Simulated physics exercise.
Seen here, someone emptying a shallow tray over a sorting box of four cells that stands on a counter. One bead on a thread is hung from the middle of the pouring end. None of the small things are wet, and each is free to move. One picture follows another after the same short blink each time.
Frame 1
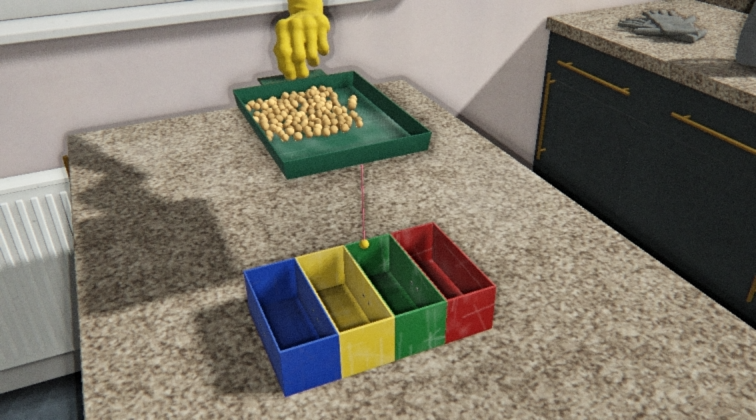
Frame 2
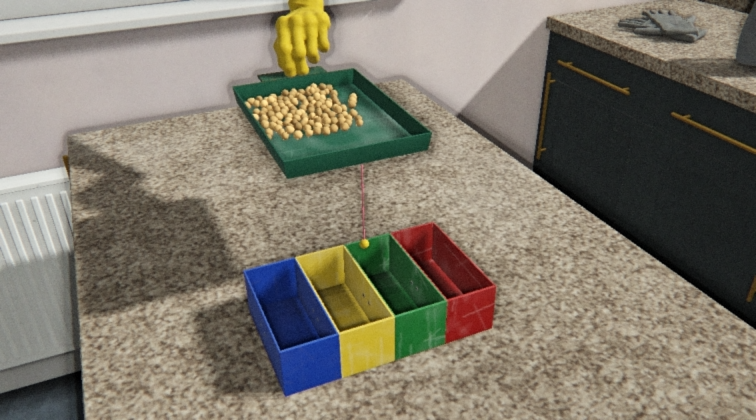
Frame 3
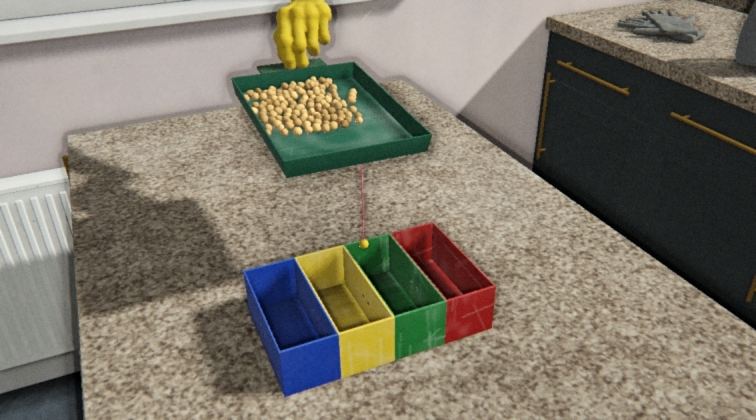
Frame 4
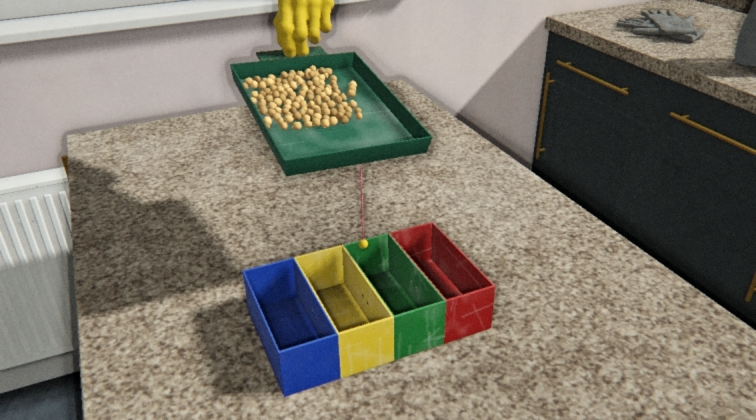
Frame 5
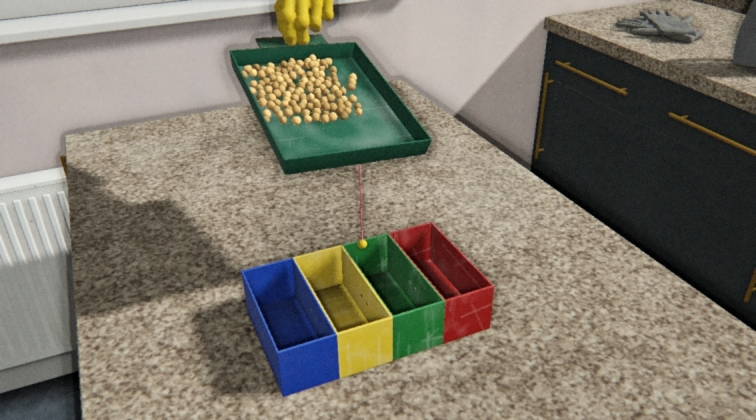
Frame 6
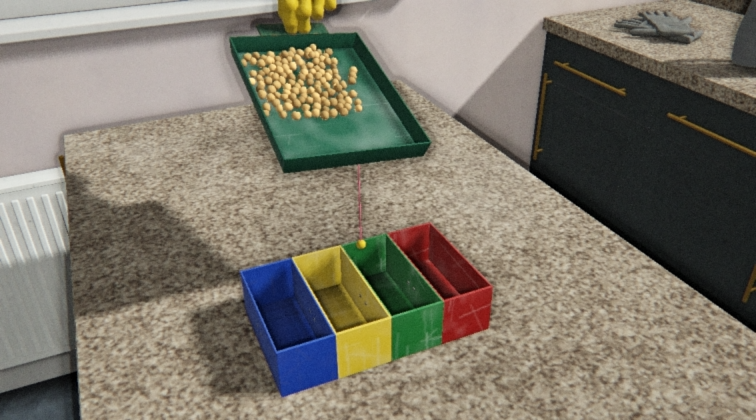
In this clip, a yellow-gloved hand gradually tilts a green tray of dried chickpeas above a box with blue, yellow, green and red cells, raising the far end while the pouring end, with its hanging bead, shifts only slightly.
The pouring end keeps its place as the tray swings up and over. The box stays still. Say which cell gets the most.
Red.
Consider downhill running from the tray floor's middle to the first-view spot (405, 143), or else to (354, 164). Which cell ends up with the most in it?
That red cell; that yellow cell.
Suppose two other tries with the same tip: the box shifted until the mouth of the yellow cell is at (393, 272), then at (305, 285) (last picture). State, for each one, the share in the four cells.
In order: 100 percent, then 70 percent.
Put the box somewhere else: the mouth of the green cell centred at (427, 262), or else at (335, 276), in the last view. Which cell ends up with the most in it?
Try 1 - green; try 2 - the cell in red.
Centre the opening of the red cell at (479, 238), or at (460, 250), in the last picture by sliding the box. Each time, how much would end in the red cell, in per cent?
Close to 0 in a hundred, then close to 30 in a hundred.
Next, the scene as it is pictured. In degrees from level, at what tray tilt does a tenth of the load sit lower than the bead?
I'd put it at about 80 degrees.
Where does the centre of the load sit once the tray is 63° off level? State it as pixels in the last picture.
About (383, 136).
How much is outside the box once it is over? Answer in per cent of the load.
Share outside: Near 0 %.
Shortly afterwards, tray tipped steeply; all but a few on the tray; a little falling or outside the box.
Next, tray tipped past a quarter turn; the bulk on the tray; a little in the red cell; a little in the green cell; only a few falling or outside the box.
Some moments later, tray tipped past a quarter turn; near half in the red cell; near a third in the green cell; only a few in the yellow cell; only a few in the blue cell; only a few falling or outside the box.
In the end, tray tipped past a quarter turn; near half in the red cell; near a third in the green cell; only a few in the yellow cell; only a few in the blue cell; only a few outside the box.
